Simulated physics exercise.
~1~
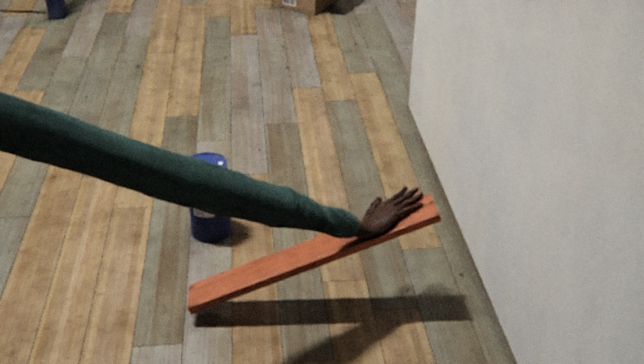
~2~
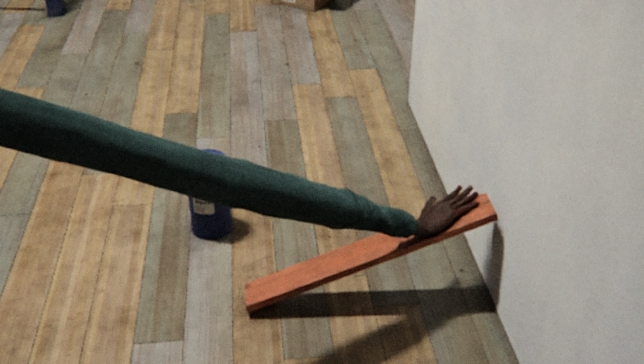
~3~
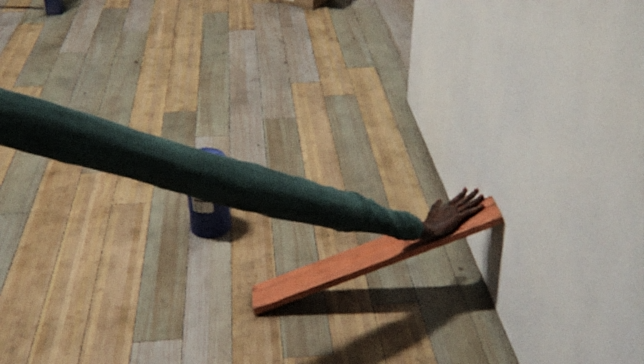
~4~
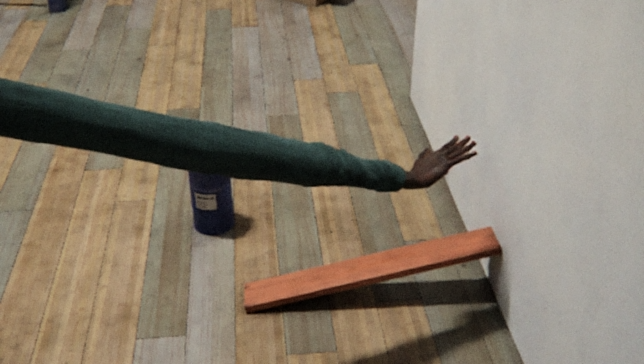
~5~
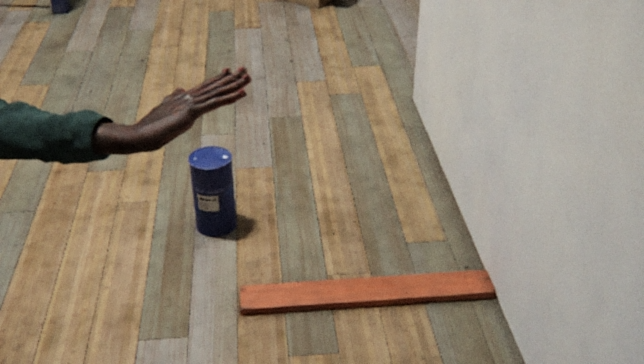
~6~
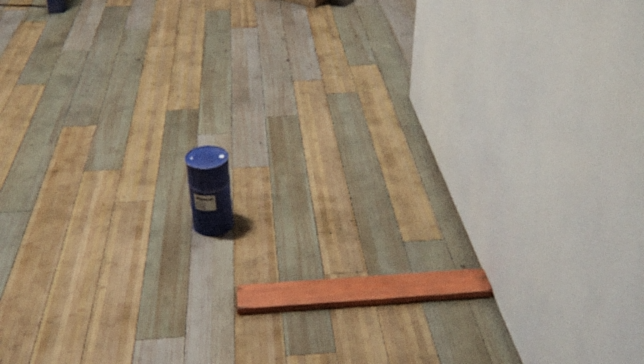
In this clip, a hand at the end of a green-sleeved arm moves an orange plank right to lean against a pale wall, then lets go and withdraws as the plank slides down, ending low on the wooden floor while a blue canister stays in place.
